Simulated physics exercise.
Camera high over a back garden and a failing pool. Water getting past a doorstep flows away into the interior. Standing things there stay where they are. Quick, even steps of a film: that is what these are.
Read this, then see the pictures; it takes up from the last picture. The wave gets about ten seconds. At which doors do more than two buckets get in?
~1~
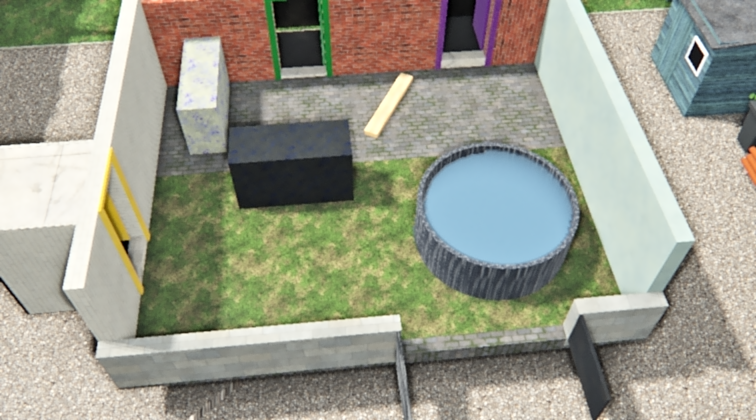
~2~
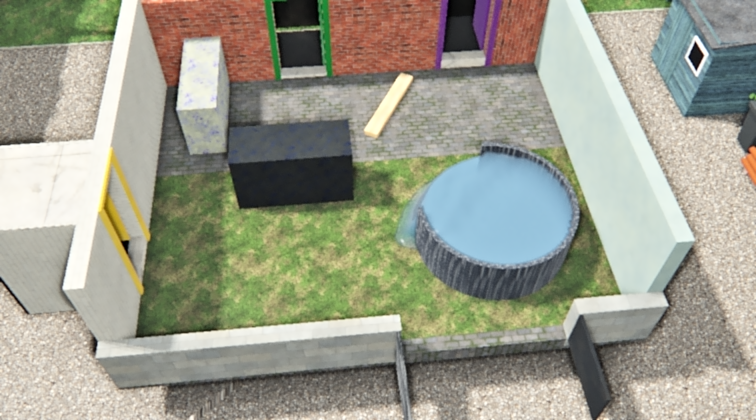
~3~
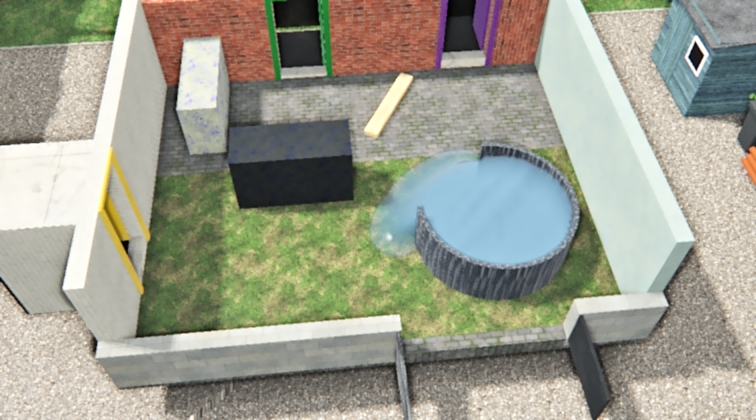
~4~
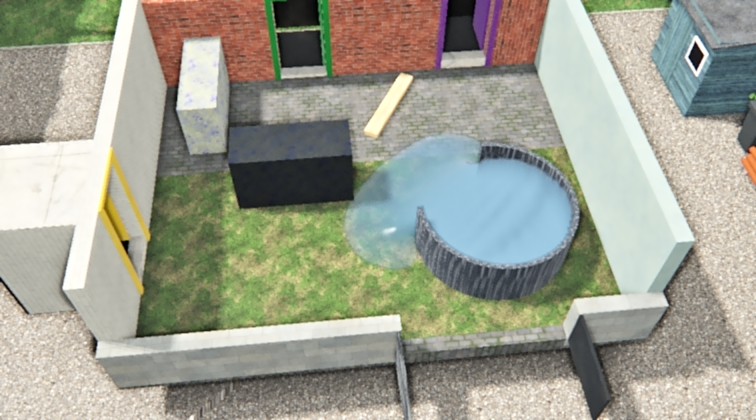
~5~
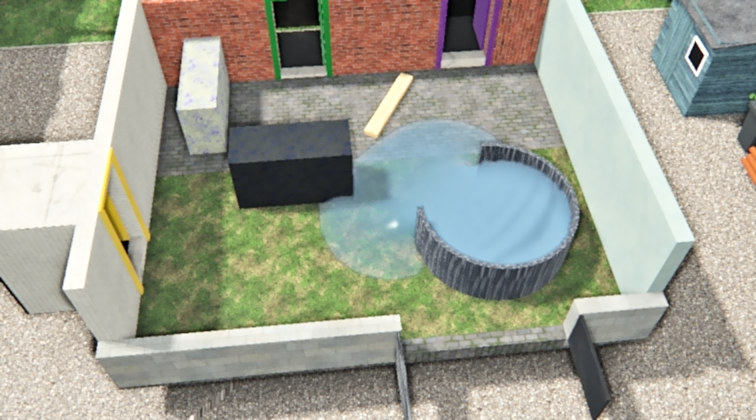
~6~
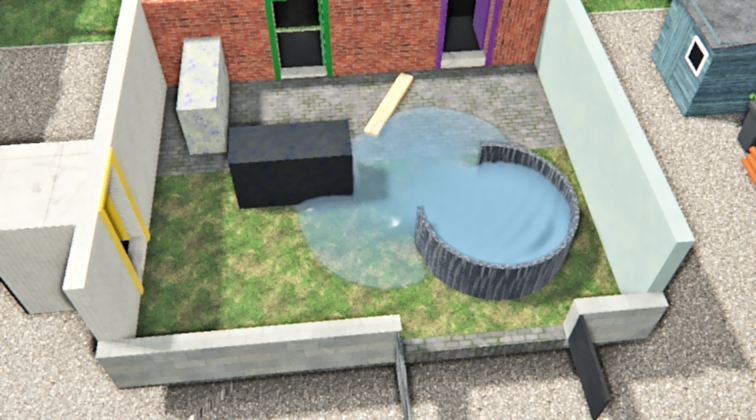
Result: The yellow door never exceeds two buckets; the green door exceeds two buckets; the purple door never exceeds two buckets.
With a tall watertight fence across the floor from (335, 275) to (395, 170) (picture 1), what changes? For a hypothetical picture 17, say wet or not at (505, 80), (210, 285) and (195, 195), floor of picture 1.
Soaked, untouched, untouched.
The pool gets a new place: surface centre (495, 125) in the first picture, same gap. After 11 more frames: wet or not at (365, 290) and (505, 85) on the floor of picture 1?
Spared, soaked.
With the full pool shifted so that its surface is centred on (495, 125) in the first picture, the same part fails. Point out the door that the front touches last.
I'd pick the door marked yellow.
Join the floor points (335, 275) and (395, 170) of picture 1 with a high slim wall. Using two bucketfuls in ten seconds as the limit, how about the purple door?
Going one by one: Purple gets more than that.
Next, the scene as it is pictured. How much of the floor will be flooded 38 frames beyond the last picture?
It comes to 90 per cent.
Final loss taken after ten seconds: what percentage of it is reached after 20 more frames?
It works out at roughly 50 per cent.
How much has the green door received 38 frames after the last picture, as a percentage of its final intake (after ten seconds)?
Roughly 85 per cent.
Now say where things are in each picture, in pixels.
The round tank at (497, 204) is whole and still, in the first picture.
Water pours out on the round tank's far side and has run to a hidden place, in the second picture.
The front is at a hidden place, out from the gap on the round tank's far side, in the third picture.
Water pours out on the round tank's far side and has run to (472, 140), in the fourth picture.
The front is at (455, 122), out from the gap on the round tank's far side, in the fifth picture.
Water pours out on the round tank's far side and has run to (298, 207), in the sixth picture.
A moment on, water covers 45 % of the floor; the yellow door not reached, the green door not reached, the purple door wet at the sill, nothing in.
Next, water covers 55 % of the floor; the yellow door not reached, the green door over two buckets in, the purple door wet at the sill, nothing in.
Then, water covers 75 % of the floor; the yellow door wet at the sill, nothing in, the green door far over two buckets in, the purple door wet at the sill, nothing in.
Later, water covers 90 % of the floor; the yellow door wet at the sill, nothing in, the green door far over two buckets in, the purple door wet at the sill, nothing in.
In the end, water covers 95 % of the floor; the yellow door wet at the sill, nothing in, the green door far over two buckets in, the purple door wet at the sill, nothing in.
